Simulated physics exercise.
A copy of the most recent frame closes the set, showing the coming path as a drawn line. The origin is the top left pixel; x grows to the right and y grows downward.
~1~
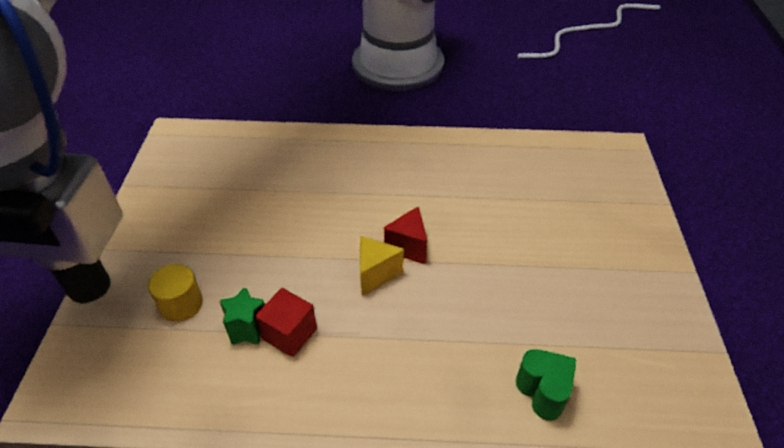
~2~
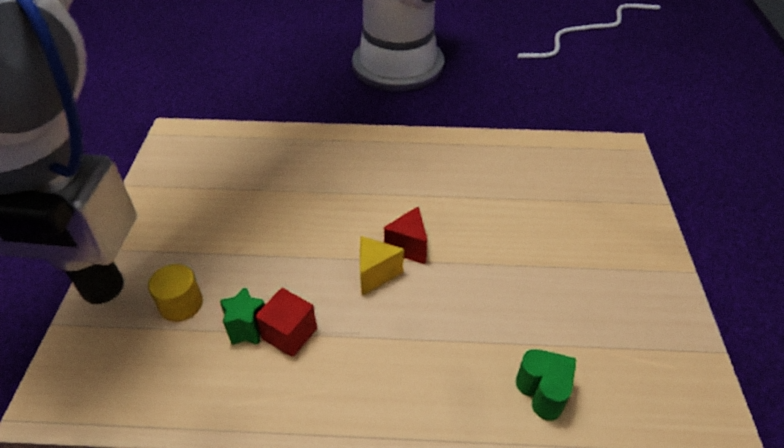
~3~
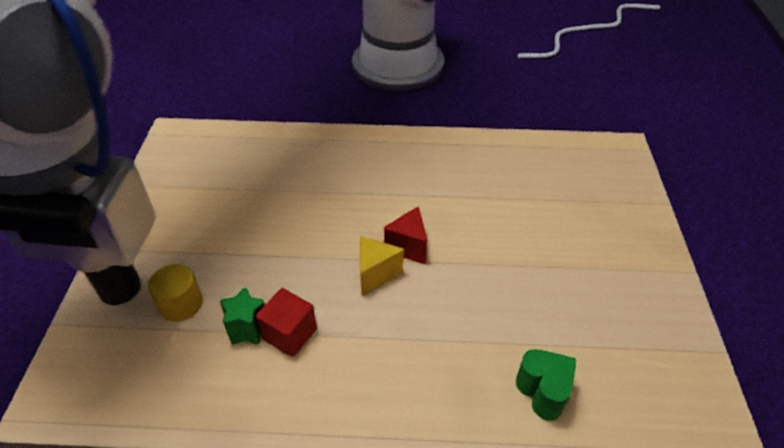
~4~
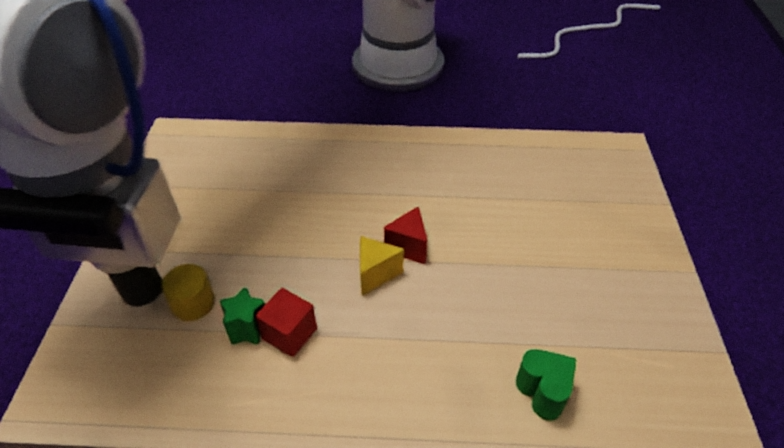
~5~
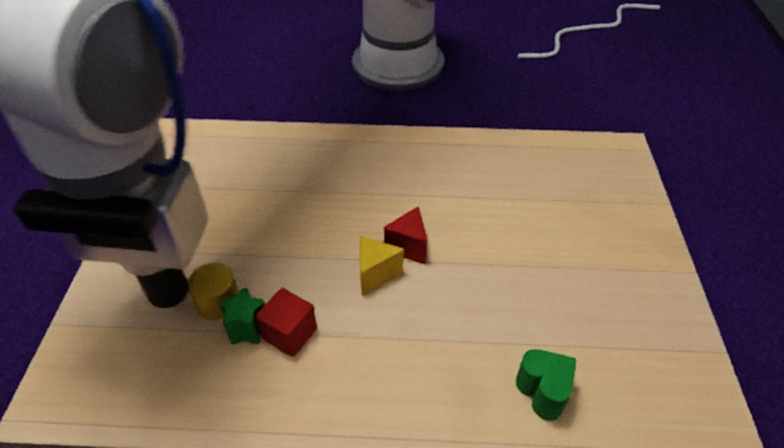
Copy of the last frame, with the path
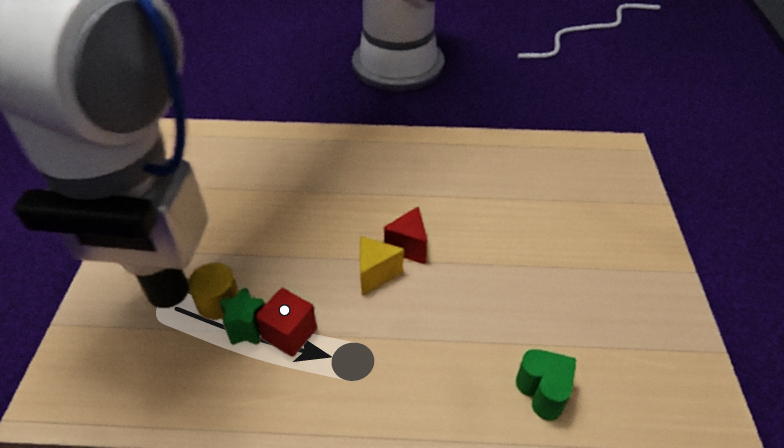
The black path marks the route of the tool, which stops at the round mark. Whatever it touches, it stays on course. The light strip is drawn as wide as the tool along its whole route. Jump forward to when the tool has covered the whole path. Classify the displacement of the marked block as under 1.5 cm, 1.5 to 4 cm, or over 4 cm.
It goes a long way, over 4 cm.
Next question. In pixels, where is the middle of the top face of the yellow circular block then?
Its top middle: (242, 273).
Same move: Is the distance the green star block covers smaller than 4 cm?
I'd say no.
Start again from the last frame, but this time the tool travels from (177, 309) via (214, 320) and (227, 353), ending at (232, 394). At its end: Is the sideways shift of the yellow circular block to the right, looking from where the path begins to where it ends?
That would be a no.
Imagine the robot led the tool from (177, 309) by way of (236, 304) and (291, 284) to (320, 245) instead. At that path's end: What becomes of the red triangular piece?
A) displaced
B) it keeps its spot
My pick is B.
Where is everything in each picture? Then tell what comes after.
In the first picture, tool tip (91, 288); block tops, yellow circular block (171, 281); green star block (241, 306); red square (285, 310); yellow triangular piece (375, 252).
In the second picture, tool (104, 289); blocks unchanged.
In the third picture, tool (121, 290); blocks unchanged.
In the fourth picture, tool (143, 291); yellow circular block (184, 280).
In the fifth picture, tool (169, 293); yellow circular block (210, 279); green star block (241, 306); red square (285, 310); yellow triangular piece (375, 252).
Path on the board, from (177, 309) by way of (259, 339) to (353, 361); the dot is on the red square.
On the path given first. One third of the way, tool (225, 314); yellow circular block (242, 273); green star block (261, 304); red square (301, 313).
Two thirds of the way, tool (287, 333); yellow circular block (242, 273); green star block (323, 315); red square (366, 317).
At the end, tool (352, 346); yellow circular block (242, 273); green star block (383, 320), turned 20° anticlockwise; red square (425, 311), turned 25° anticlockwise; yellow triangular piece in place.
